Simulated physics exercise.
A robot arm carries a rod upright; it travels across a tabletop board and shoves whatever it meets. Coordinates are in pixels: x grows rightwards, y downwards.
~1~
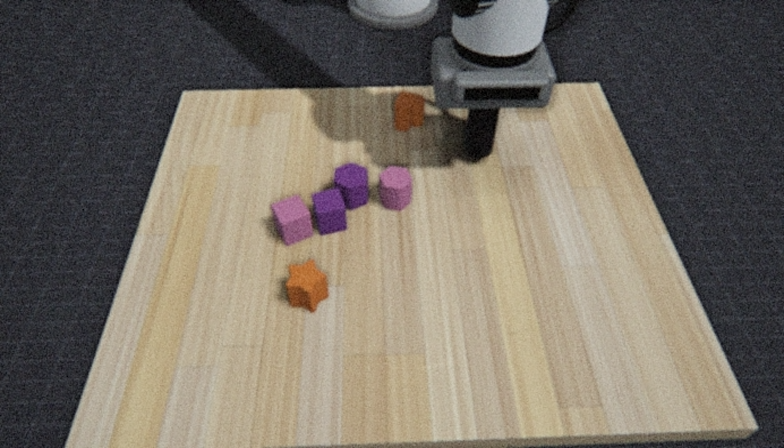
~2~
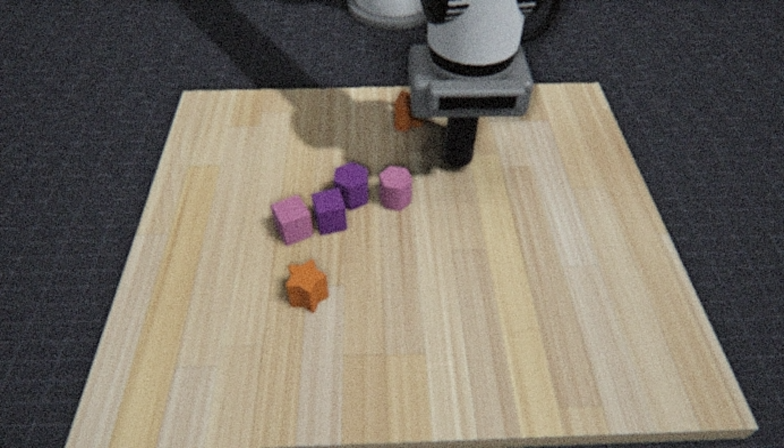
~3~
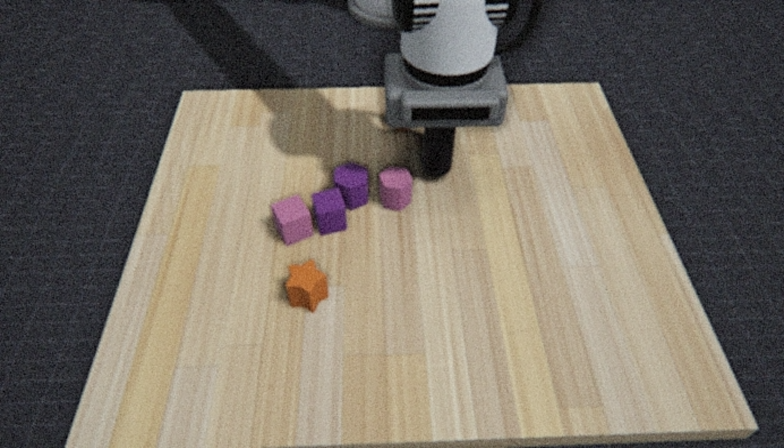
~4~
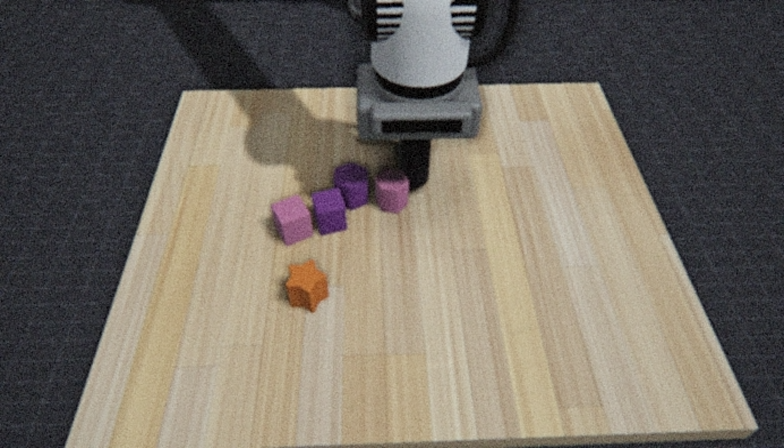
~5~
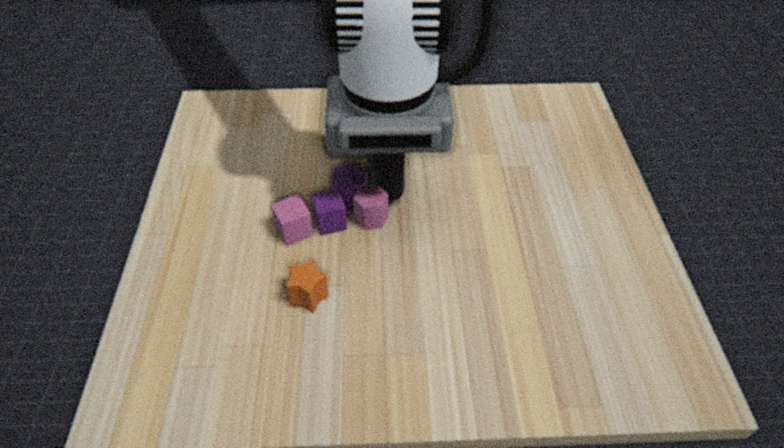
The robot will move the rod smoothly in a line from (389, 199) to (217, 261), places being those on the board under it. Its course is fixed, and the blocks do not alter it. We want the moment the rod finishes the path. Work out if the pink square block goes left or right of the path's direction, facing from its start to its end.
Left side.
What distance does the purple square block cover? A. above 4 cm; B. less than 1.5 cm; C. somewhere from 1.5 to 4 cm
My answer is option A.
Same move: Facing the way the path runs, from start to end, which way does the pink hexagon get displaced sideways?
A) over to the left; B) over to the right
A - over to the left.
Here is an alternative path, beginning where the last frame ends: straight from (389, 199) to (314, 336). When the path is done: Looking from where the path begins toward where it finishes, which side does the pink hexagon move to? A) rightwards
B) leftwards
The answer is A.
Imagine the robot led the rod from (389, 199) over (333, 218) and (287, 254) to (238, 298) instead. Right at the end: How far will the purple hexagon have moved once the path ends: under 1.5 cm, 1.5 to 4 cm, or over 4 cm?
It gets moved 1.5 to 4 cm.
On the path given first. One third of the way, rod (334, 211); pink square block (273, 217), turned 20° clockwise; purple square block (303, 213); purple hexagon (322, 173), turned 55° clockwise; pink hexagon (353, 214), turned 70° anticlockwise.
Two thirds of the way, rod (276, 232); pink square block (215, 248); purple square block (246, 238); purple hexagon (322, 173), turned 55° clockwise; pink hexagon (353, 214), turned 70° anticlockwise.
At the end, rod (215, 254); pink square block (172, 290), turned 45° anticlockwise; purple square block (192, 265), turned 55° anticlockwise; purple hexagon (322, 173), turned 55° clockwise; pink hexagon (353, 214), turned 70° anticlockwise.
